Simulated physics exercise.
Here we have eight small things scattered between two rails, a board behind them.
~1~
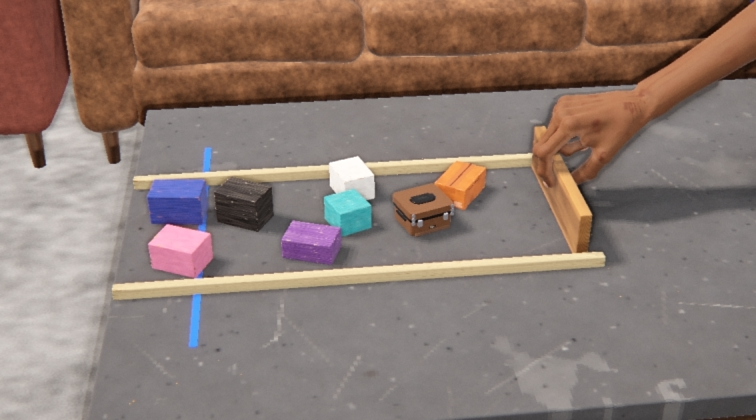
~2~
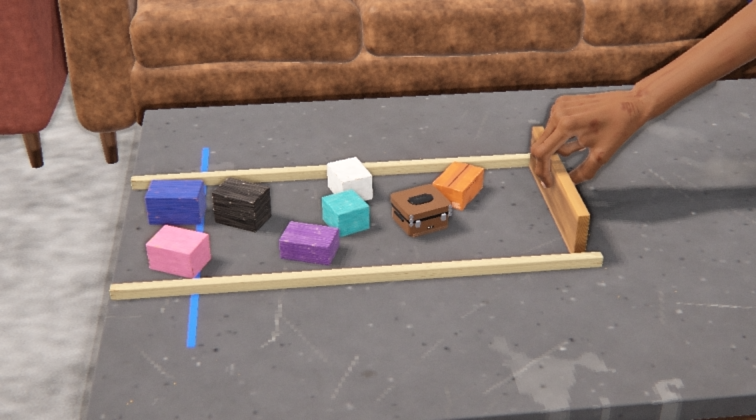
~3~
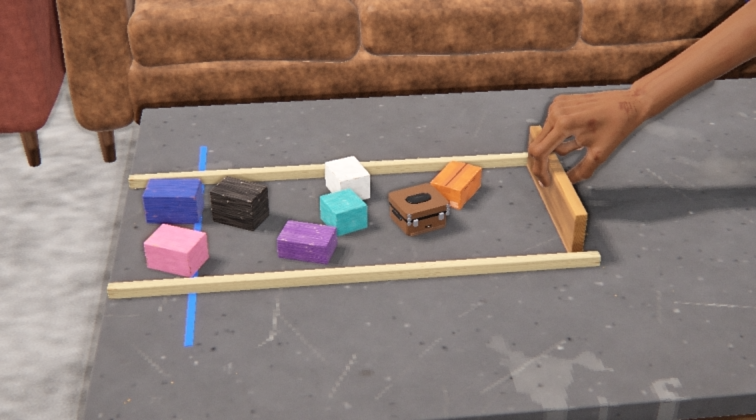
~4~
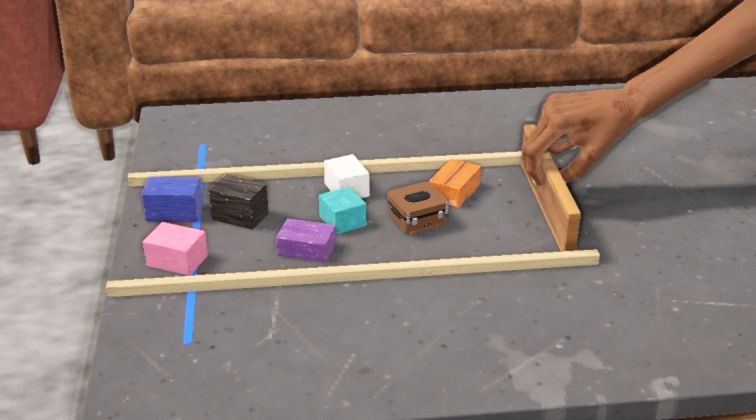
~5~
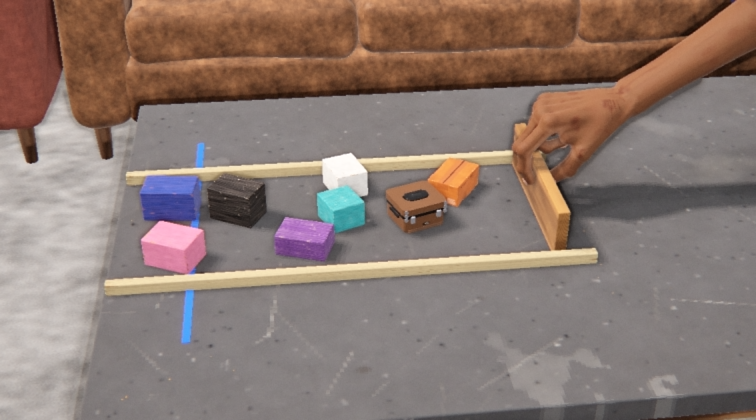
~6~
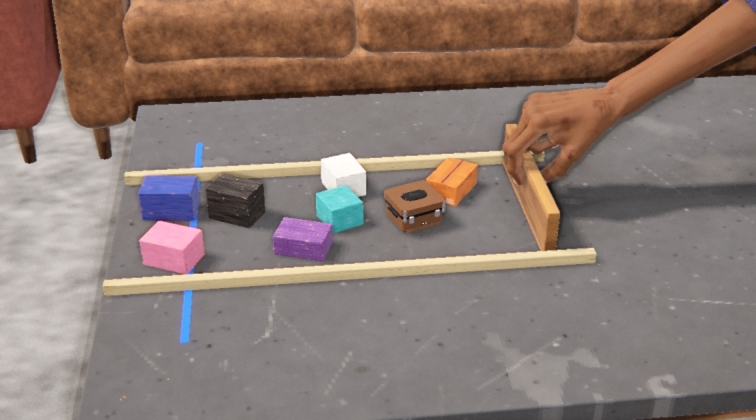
A hand sliding a wooden board slightly left between two rails, behind eight small scattered objects that stay in place.
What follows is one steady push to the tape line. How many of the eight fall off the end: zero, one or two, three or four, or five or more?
In the end the number that fall off is one or two.
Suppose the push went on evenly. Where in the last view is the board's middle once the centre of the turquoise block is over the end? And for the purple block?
About (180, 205), and (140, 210) for the other.
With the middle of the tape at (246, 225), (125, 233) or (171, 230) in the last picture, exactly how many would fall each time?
In that order 1, 8 and 4.
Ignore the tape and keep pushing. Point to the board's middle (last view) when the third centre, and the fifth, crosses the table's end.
Near (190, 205) and (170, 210).
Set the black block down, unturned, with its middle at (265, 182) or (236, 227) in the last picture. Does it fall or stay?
In that order, it is lost; remains up.
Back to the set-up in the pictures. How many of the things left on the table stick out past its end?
The number is 3.
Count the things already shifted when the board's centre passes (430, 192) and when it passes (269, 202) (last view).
At the one place 2, at the other 7.
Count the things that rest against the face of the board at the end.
In contact: 3.
Early on, none off yet; blue block at rest near (170, 198); pink block at rest near (173, 247); black block at rest near (236, 200).
A while later, none off yet; blue block at rest near (170, 198); pink block at rest near (173, 247); black block moving near (224, 199).
Further along, none off yet; blue block leaning well over near (99, 203); pink block moving near (158, 249); black block travelled well along near (145, 201).
Finally, the number that fall off is one or two; lost, blue block.
